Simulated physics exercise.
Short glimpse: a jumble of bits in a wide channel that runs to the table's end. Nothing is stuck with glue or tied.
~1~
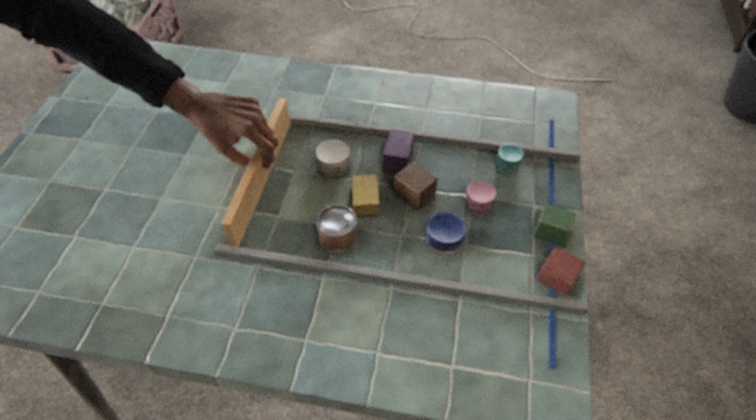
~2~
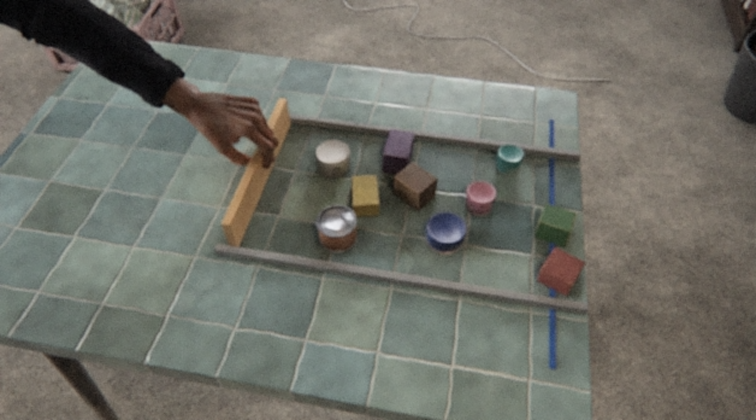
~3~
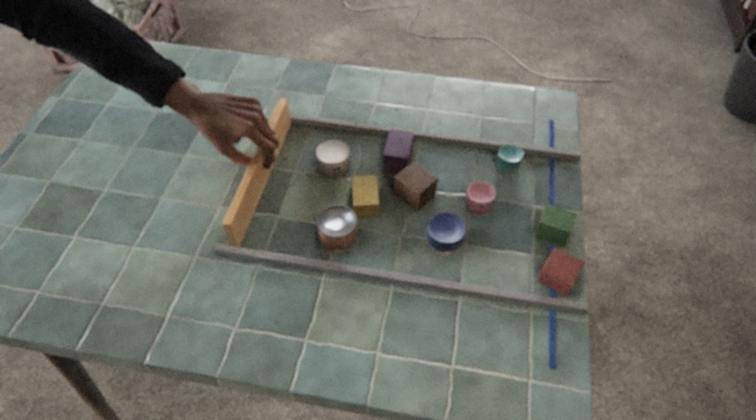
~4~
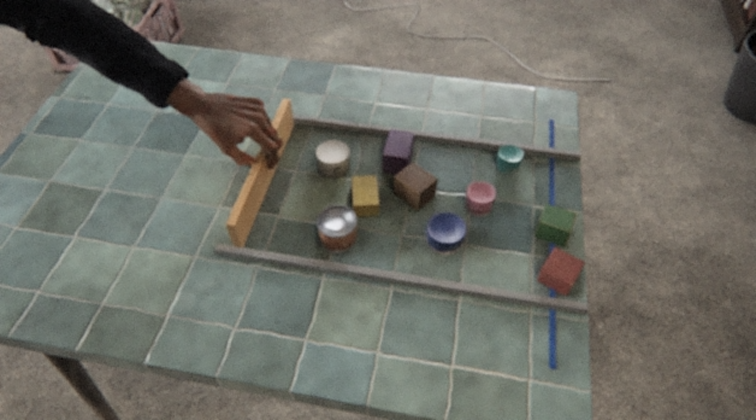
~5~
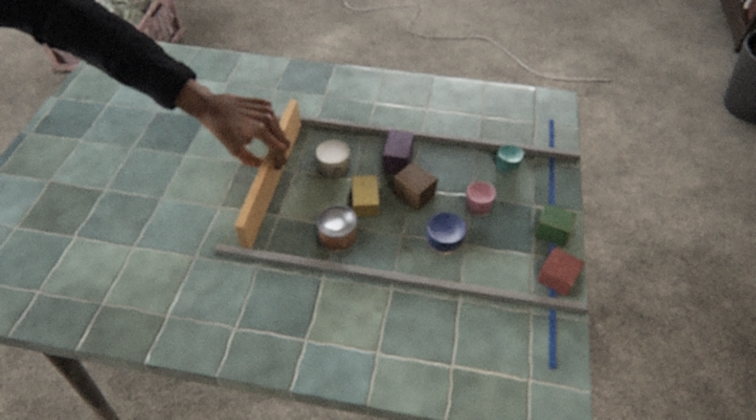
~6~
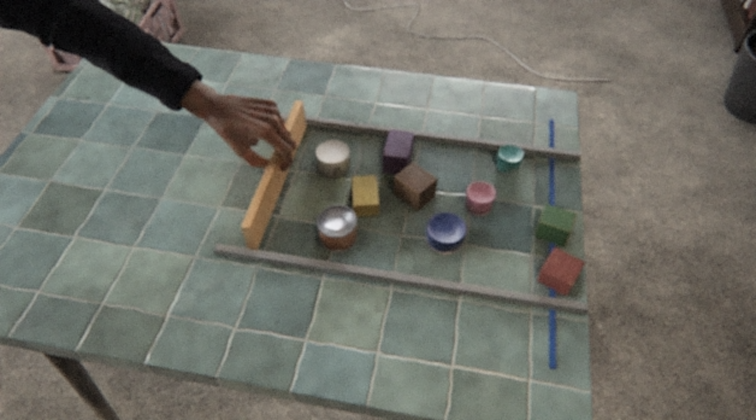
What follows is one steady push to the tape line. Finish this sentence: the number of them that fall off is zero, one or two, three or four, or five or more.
The number of them that fall off is five or more.
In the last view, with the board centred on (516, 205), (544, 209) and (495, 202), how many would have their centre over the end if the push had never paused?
Taking the three positions in turn, the counts come to 2, 6 and 1.
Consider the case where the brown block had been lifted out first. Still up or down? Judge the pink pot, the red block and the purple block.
Pink pot down; red block down; purple block still up.
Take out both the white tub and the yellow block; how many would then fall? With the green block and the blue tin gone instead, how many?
Count: 4 (first case); 4 (second).
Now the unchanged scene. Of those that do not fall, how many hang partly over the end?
I make it 3.
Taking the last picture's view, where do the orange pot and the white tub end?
For the orange pot it's (576, 266), and for the white tub it's (572, 194).
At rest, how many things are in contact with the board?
4 in contact.
Soon after, none off yet; red block at rest near (561, 272); green block at rest near (555, 225); turquoise pot at rest near (509, 160).
At rest, the number that fall off is five or more; fallen, brown block, blue tin, pink pot, turquoise pot, green block and red block.
